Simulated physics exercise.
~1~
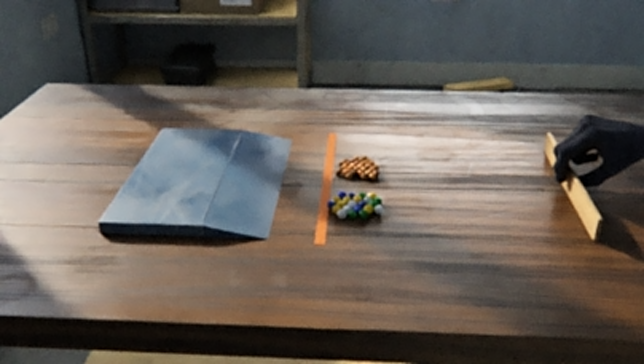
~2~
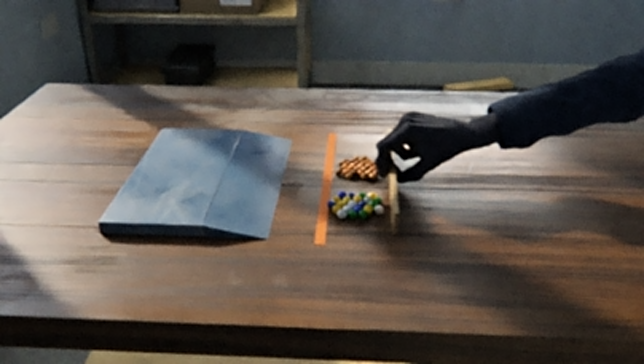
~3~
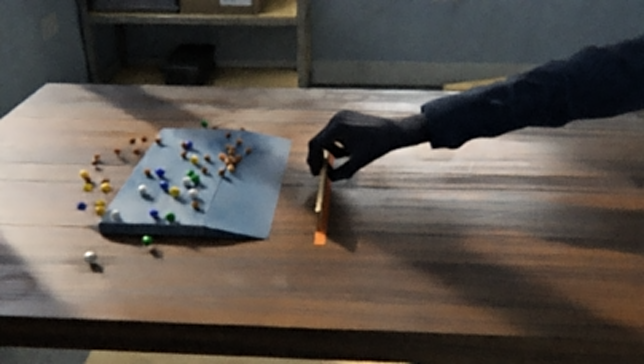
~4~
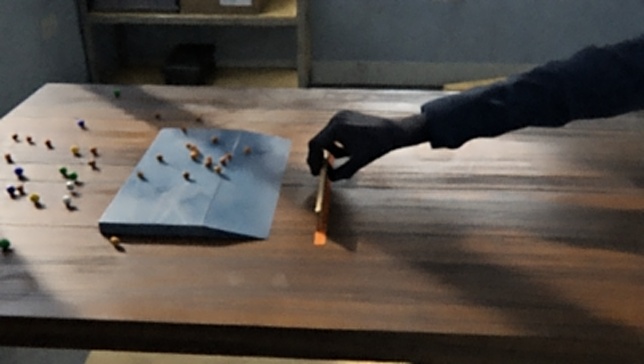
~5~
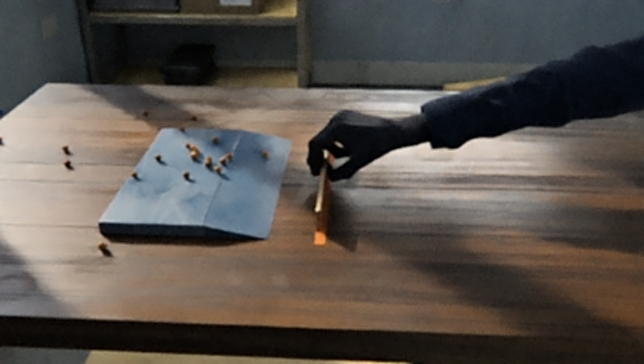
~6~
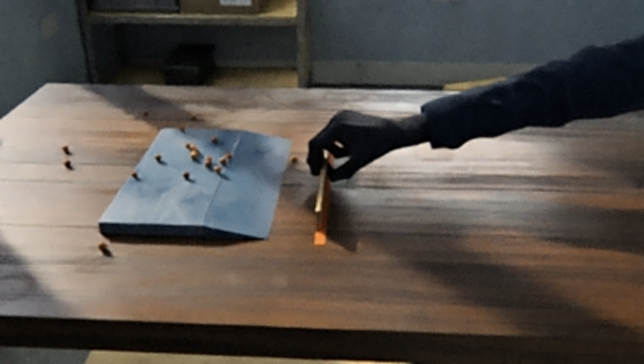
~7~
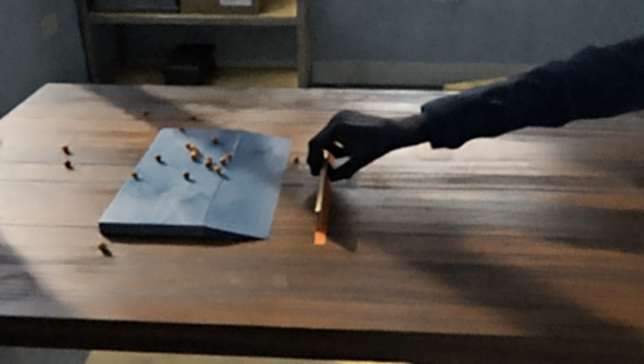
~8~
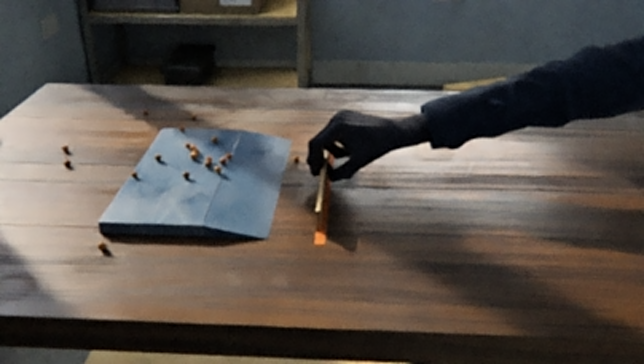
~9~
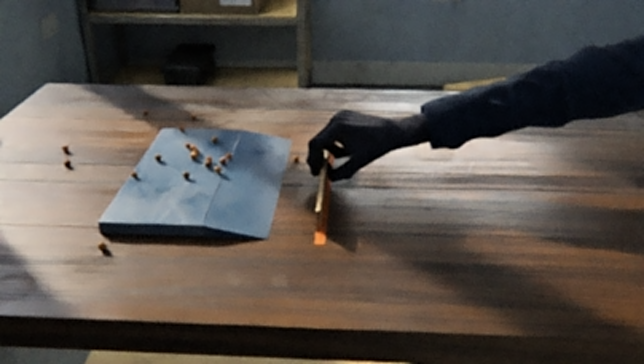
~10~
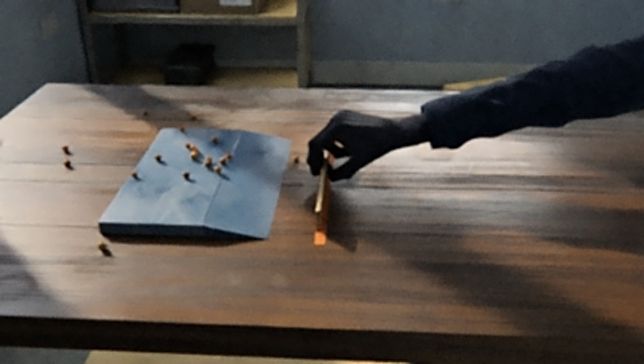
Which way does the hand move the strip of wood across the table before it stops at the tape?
The hand moves the strip of wood to the left, toward the gray slab.
